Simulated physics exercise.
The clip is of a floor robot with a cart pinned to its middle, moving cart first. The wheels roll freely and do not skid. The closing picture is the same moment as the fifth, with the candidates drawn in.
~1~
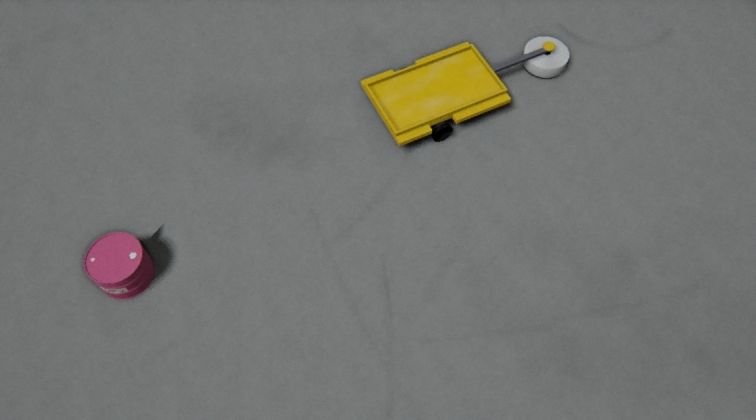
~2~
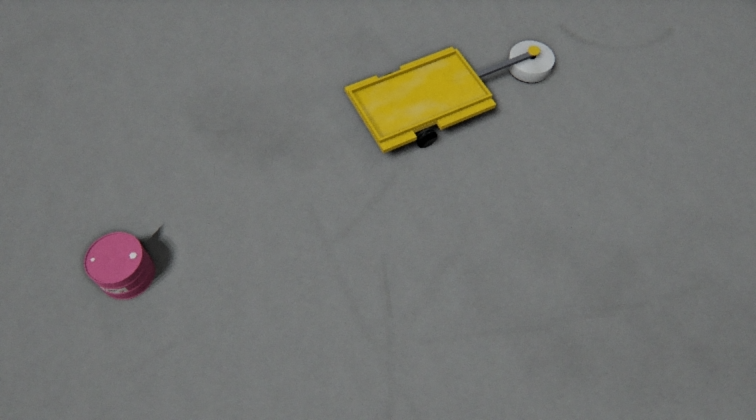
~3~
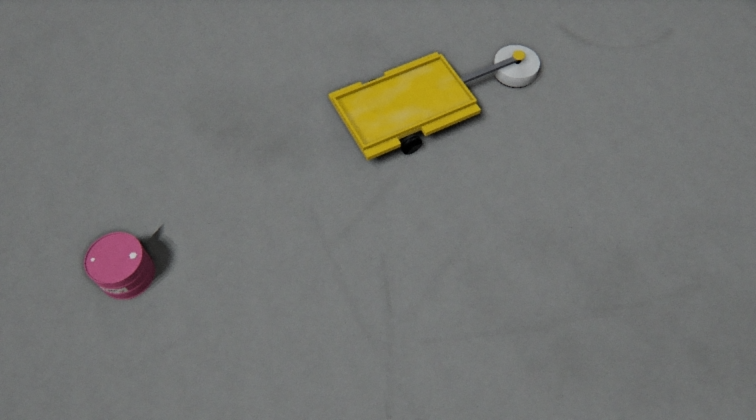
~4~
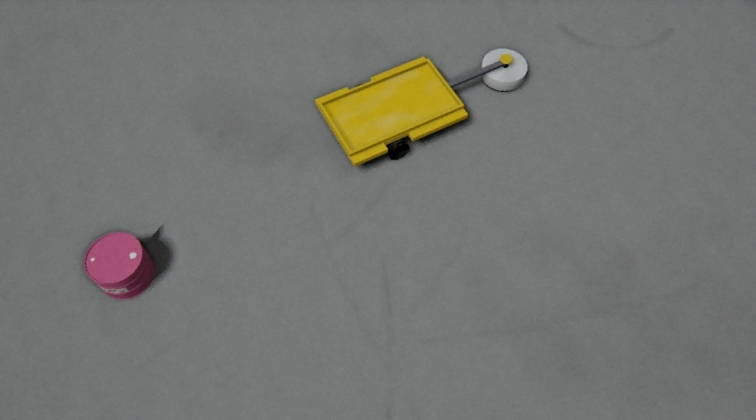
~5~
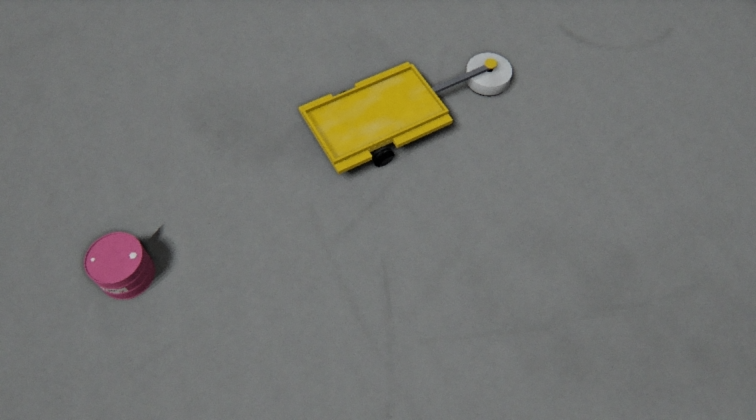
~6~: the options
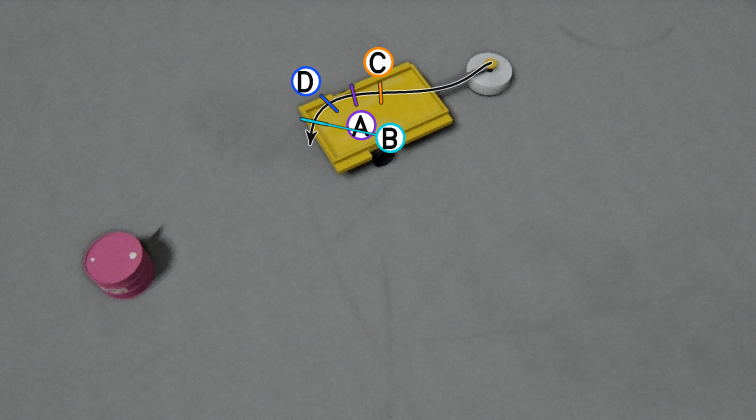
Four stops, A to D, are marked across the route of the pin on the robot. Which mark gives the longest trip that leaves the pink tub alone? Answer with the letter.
It should halt at D.
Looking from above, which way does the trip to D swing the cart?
Anticlockwise.
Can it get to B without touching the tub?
No.
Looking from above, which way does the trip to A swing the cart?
Anticlockwise.
On the marked copy, A at (354, 95); B at (314, 122); C at (381, 93); D at (329, 104); the route from (491, 63) via (390, 93) to (310, 144).
With D. Early on, robot (441, 96), cart (318, 137).
Further on, robot (381, 101), cart (263, 160).
At the end, robot (330, 112), cart (219, 187); nothing has been touched.
As for the rest, A is safe but short; B is too far, the tub has been hit; C is safe but short.
